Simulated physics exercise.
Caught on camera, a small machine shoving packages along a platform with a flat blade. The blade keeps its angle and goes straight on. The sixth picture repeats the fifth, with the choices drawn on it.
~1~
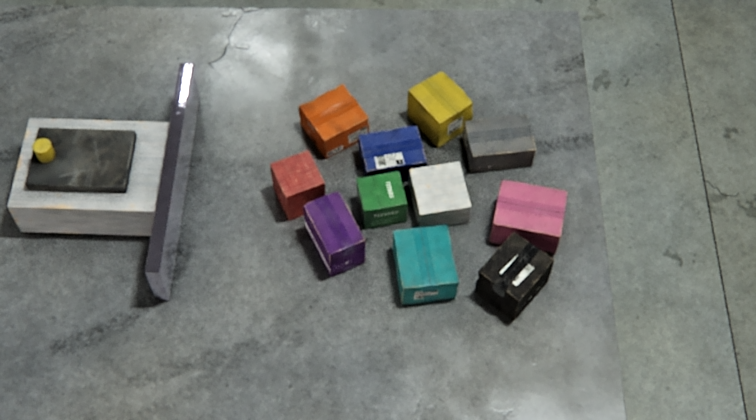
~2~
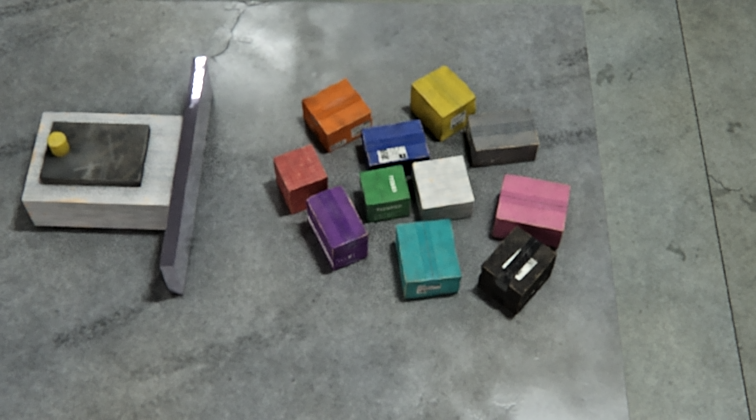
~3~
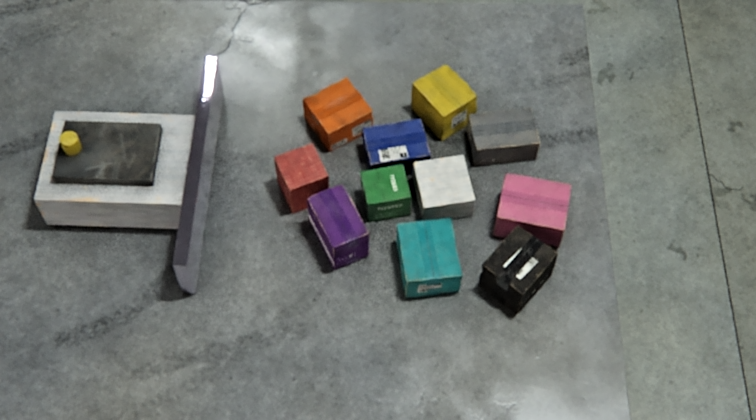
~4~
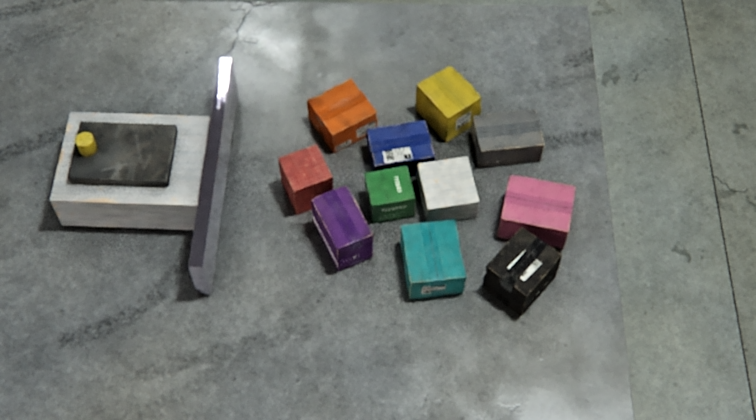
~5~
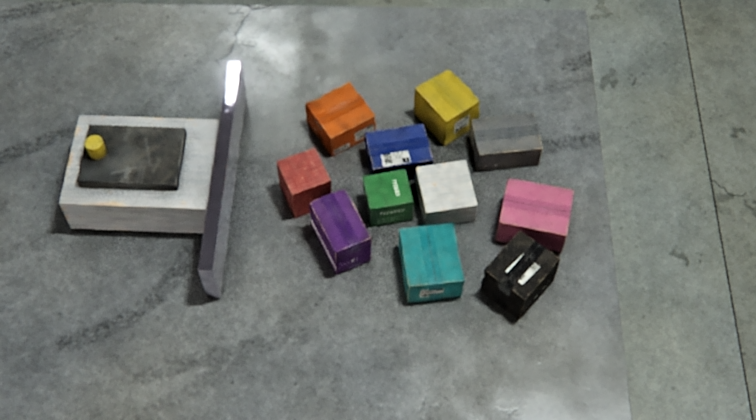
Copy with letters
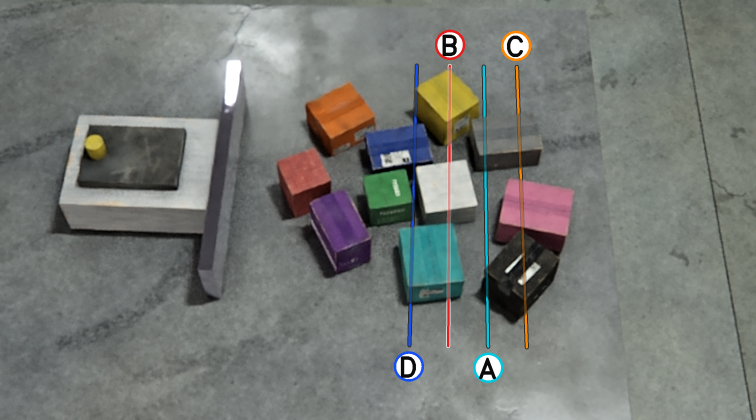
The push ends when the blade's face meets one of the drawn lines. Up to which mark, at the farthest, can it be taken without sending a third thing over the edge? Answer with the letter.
Up to line A.
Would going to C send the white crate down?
Yes.
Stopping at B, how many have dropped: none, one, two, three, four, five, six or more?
In all, one.
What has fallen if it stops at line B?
It is the pink parcel.
On the marked copy, A at (486, 195); B at (449, 195); C at (521, 196); D at (413, 194).
With A. Early on, robot (236, 158); orange parcel (364, 123); purple box (346, 234).
Further on, robot (331, 159); pink parcel (589, 219); grey parcel (546, 144).
At the end, robot (404, 160); pink parcel over the edge; grey parcel over the edge; two fallen.
As for the rest, B is within the limit but short; C drops four; D is within the limit but short.
